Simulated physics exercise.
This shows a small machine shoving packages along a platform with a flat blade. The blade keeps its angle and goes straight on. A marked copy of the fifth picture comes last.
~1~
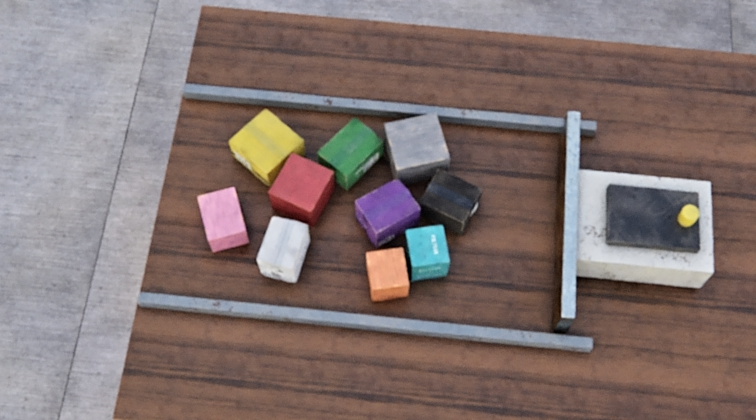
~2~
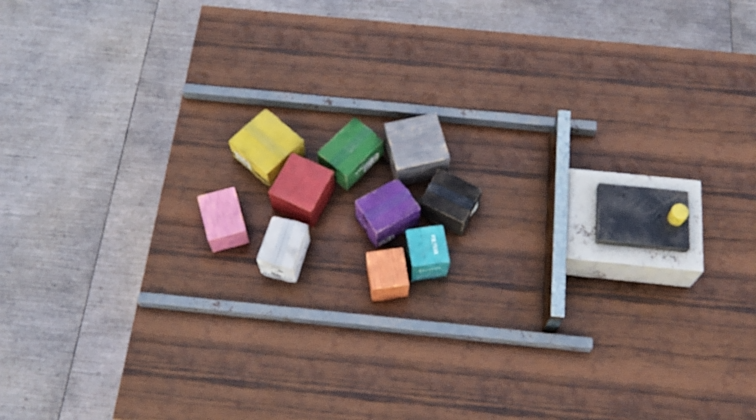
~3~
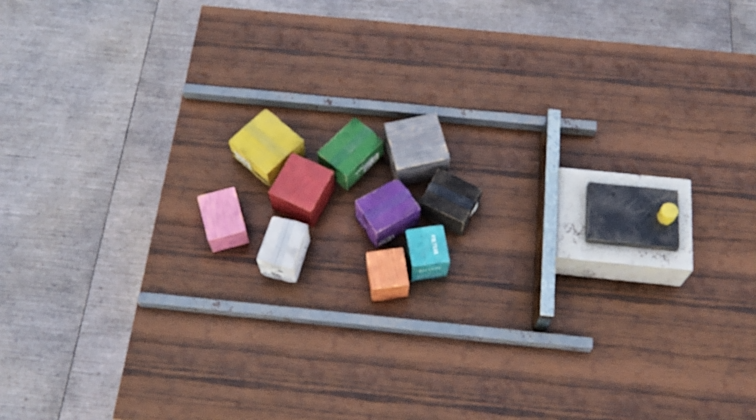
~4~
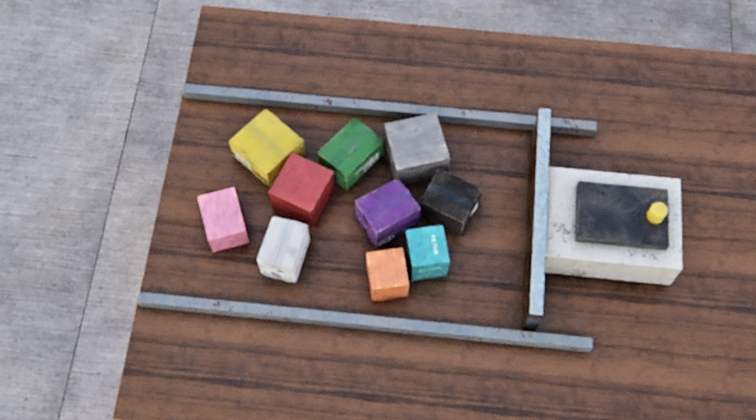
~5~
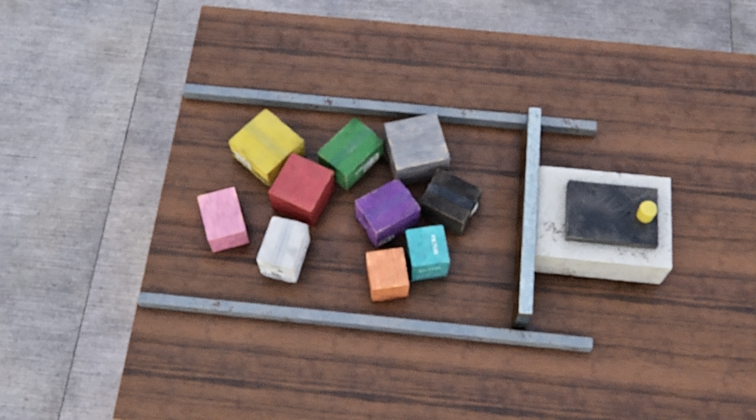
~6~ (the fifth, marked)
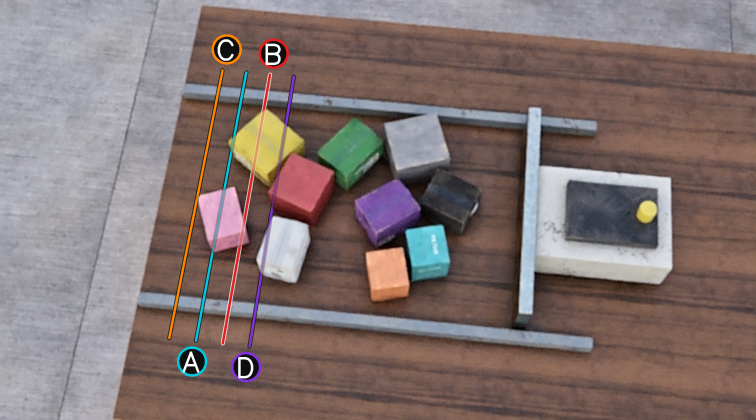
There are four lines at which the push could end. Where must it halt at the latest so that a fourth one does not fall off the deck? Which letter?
No farther than B.
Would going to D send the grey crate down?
No.
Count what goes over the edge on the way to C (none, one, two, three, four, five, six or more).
In all, six or more.
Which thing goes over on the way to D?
The yellow parcel goes over.
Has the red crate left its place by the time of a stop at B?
Yes.
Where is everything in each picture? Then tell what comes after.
Purple box (388, 213); white parcel (284, 250); pink crate (223, 220), in the first frame.
Robot (636, 216); black parcel (450, 202), in the second frame.
Robot (625, 215); orange crate (387, 275), in the third frame.
Robot (615, 214); yellow parcel (268, 149), in the fourth frame.
Robot (605, 213); green parcel (351, 154); purple box (388, 213); white parcel (284, 250), in the fifth frame.
On the copy, A at (223, 198); B at (248, 201); C at (198, 196); D at (273, 203).
On B. First, robot (502, 203); orange crate (362, 275); grey crate (400, 144).
Then, robot (399, 193); yellow parcel (201, 147); pink crate (206, 223).
Finally, robot (320, 186); yellow parcel over the edge; pink crate over the edge; three fallen.
By contrast, A drops four; C drops six; D is within the limit but short.
